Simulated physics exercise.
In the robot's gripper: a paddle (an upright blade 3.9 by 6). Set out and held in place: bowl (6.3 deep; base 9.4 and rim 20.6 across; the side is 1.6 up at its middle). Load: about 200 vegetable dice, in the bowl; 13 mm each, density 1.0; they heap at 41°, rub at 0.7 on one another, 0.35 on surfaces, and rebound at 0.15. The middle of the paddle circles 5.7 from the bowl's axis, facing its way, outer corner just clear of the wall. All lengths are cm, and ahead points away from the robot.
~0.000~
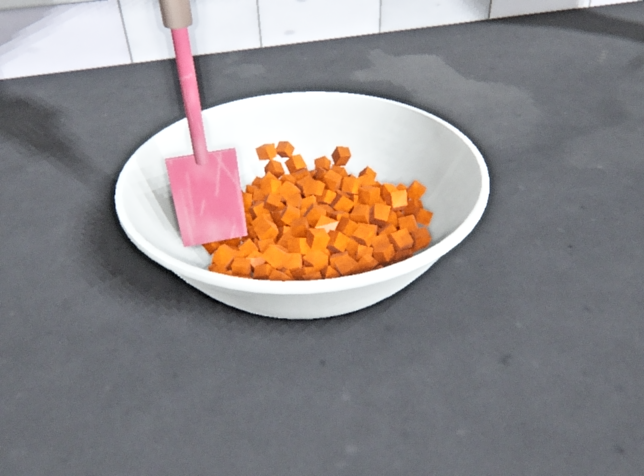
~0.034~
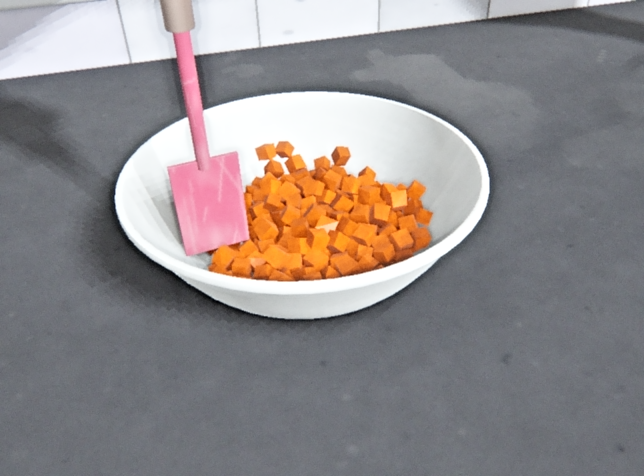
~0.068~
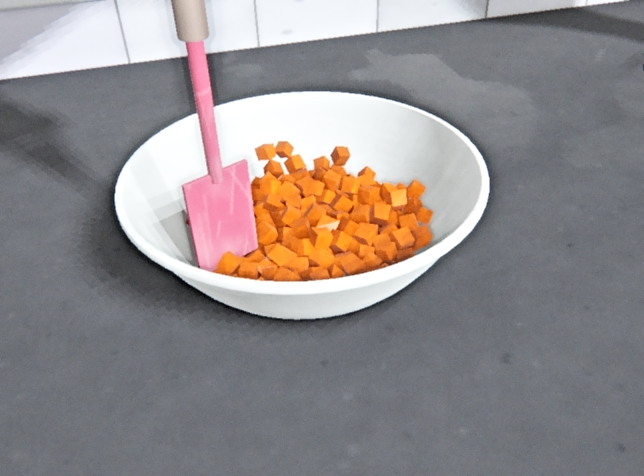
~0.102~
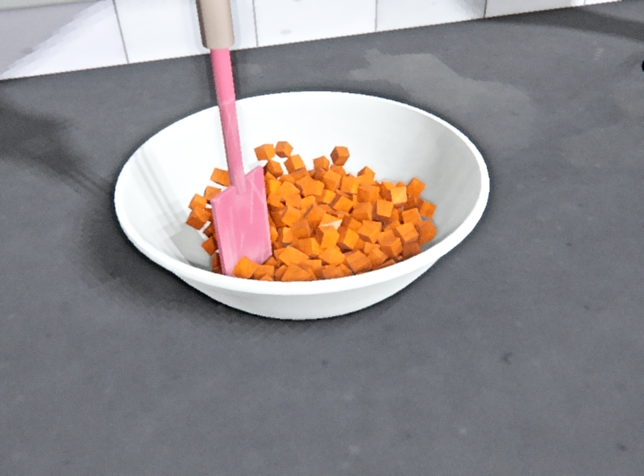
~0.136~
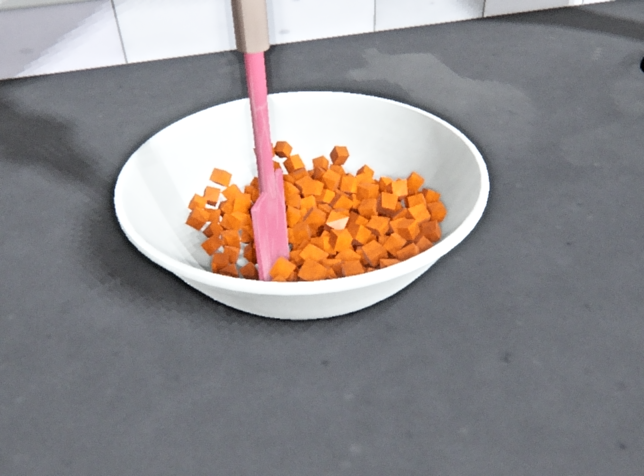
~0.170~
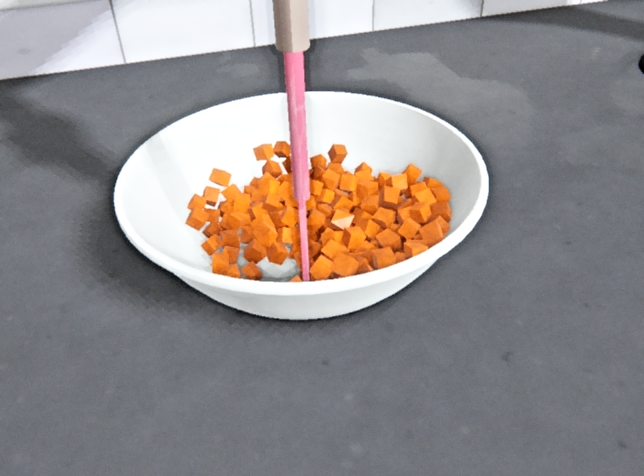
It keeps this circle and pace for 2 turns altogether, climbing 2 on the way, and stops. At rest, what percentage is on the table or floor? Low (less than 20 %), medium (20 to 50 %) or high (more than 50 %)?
Share on the table or floor: Low (less than 20 %).
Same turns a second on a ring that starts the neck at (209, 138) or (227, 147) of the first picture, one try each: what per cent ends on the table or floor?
About 10 and 5 per cent.
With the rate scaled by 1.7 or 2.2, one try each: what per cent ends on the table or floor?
About 30 and 35 per cent.
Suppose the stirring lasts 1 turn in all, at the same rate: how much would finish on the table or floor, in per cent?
In that case some 5 per cent.
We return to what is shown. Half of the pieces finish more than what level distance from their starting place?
About 8 cm.
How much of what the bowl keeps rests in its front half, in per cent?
About 55 per cent.
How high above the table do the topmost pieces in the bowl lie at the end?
About 4.5 cm.
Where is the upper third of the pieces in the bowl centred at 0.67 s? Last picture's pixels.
At about (184, 206).
After 0.67 s, 329° round, highest piece 7 above the table; 189 in the bowl, 10 on the table or floor, 2 in flight or on the tool.
After 1.18 s, 223° round, highest piece 8 above the table; 181 in the bowl, 20 on the table or floor.
After 1.63 s, 0° round, highest piece 4 above the table; 180 in the bowl, 21 on the table or floor.
After 2.33 s, 0° round, highest piece 4 above the table; 180 in the bowl, 21 on the table or floor.
In the end, 180 in the bowl, 21 on the table or floor. That is 10 % on the table or floor.
